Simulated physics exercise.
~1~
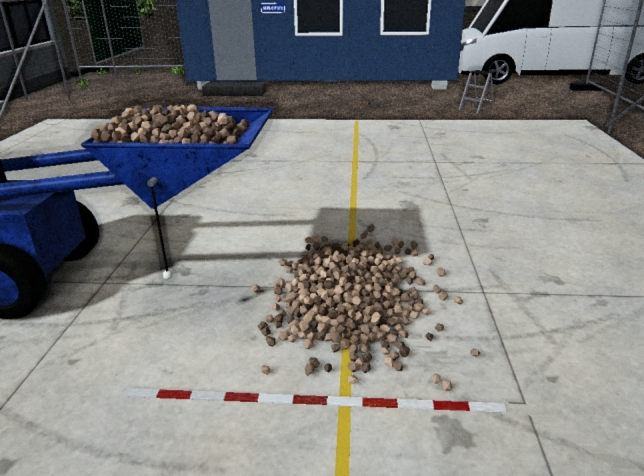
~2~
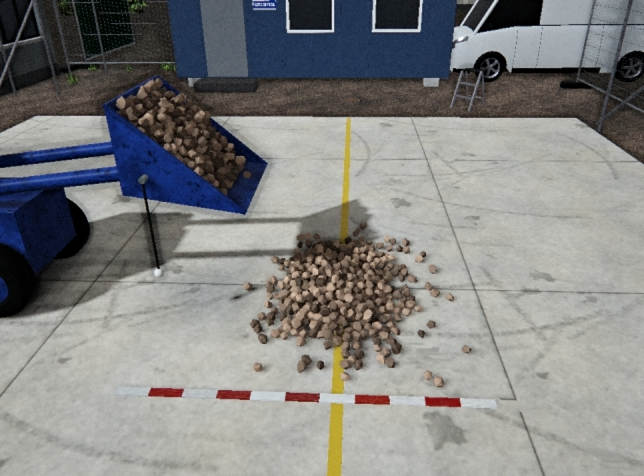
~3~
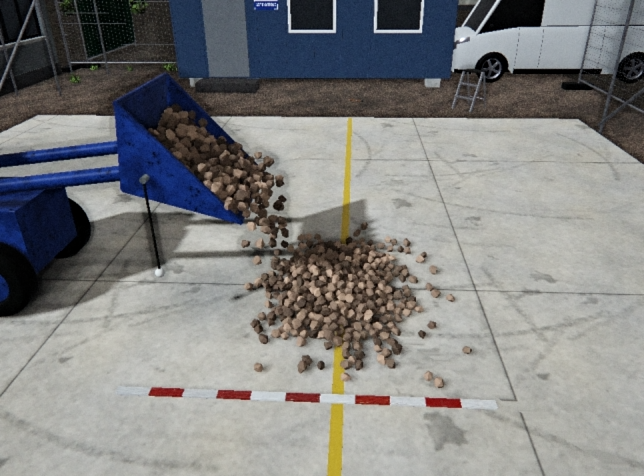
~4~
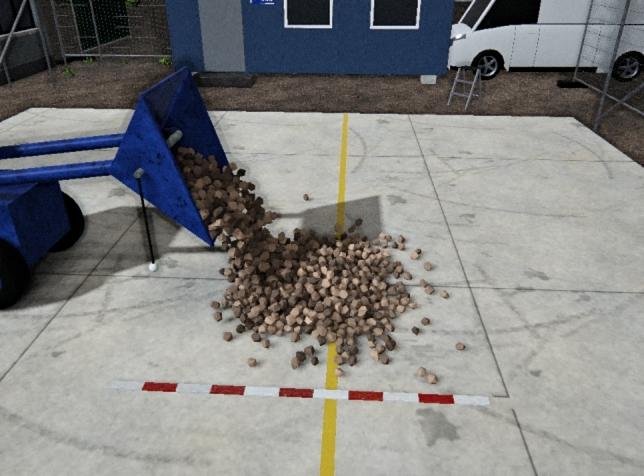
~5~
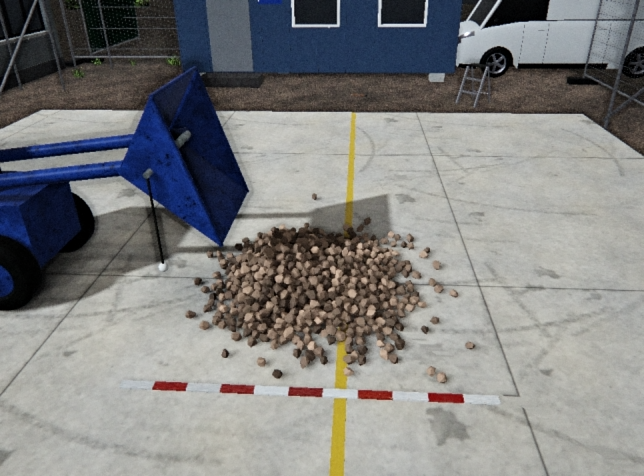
At first, a blue loader on the left holds a bucket heaped with brown, rounded stones, while a similar pile already lies across a yellow line on the concrete, behind a red and white striped staff. The bucket tips forward to the right, and its load slopes toward the lower edge. Stones then begin to spill over the lip and drop beside the older pile. As the bucket tilts more steeply, the rest pours out in a thick stream. Finally the bucket hangs steeply tipped and empty, and the pile is broader, having grown mainly on the left of the yellow line.
